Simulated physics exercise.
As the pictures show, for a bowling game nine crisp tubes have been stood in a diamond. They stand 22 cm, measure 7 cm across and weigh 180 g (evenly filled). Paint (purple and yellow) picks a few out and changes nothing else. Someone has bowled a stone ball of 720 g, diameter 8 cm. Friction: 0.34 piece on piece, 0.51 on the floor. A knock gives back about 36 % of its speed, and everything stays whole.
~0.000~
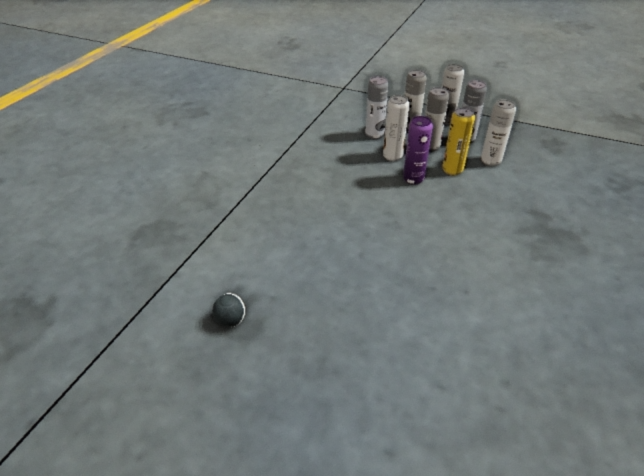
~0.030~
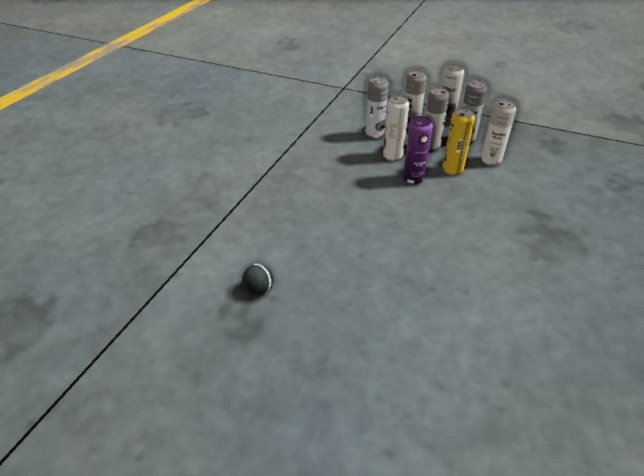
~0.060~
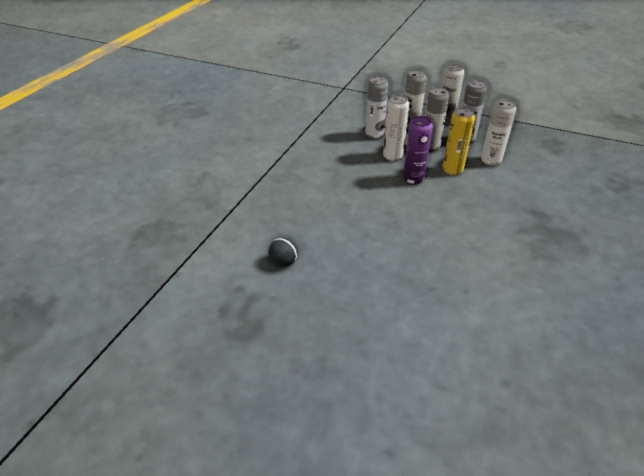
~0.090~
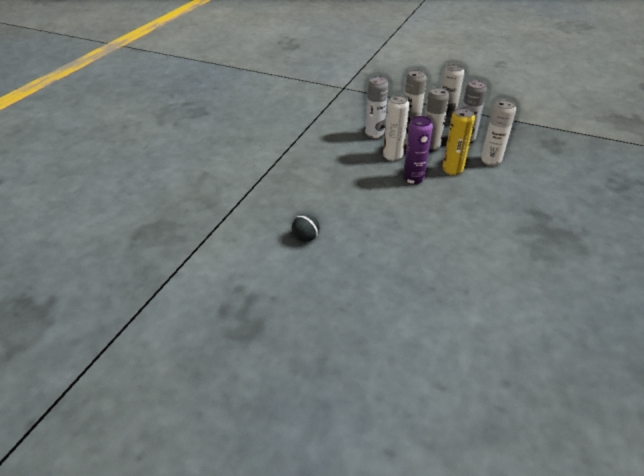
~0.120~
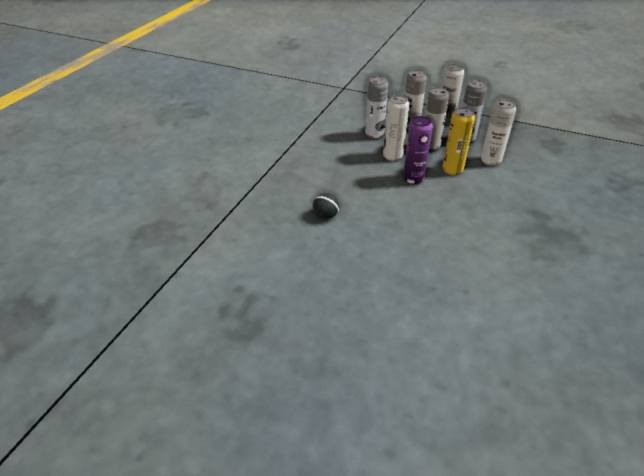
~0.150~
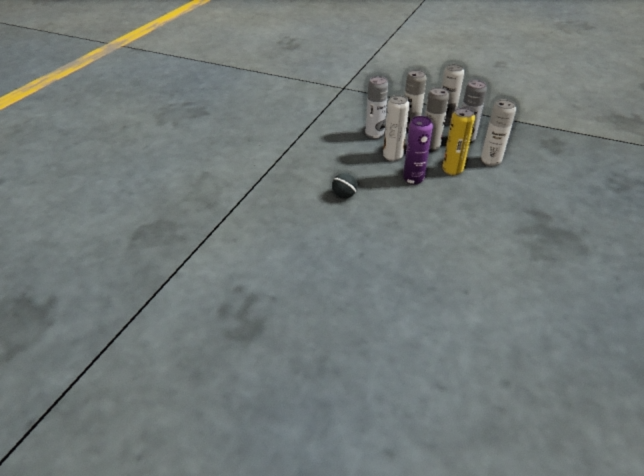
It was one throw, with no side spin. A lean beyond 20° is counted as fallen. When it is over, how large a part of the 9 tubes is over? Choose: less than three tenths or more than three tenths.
Ending over: Upwards of three tenths.
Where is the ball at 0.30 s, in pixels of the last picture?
At about (403, 117).
By 0.30 s, ball still moving; 4 of the 9 tubes over.
By 0.46 s, ball still moving; 3 of the 9 tubes over.
By 0.94 s, ball still moving; 6 of the 9 tubes over.
When it is over (1.3 s), ball rolling away; 6 of the 9 tubes over; purple tube unmoved; yellow tube unmoved. That is 67 per cent. In pixels of the last frame, middles, purple tube near (417, 152), yellow tube near (458, 143).
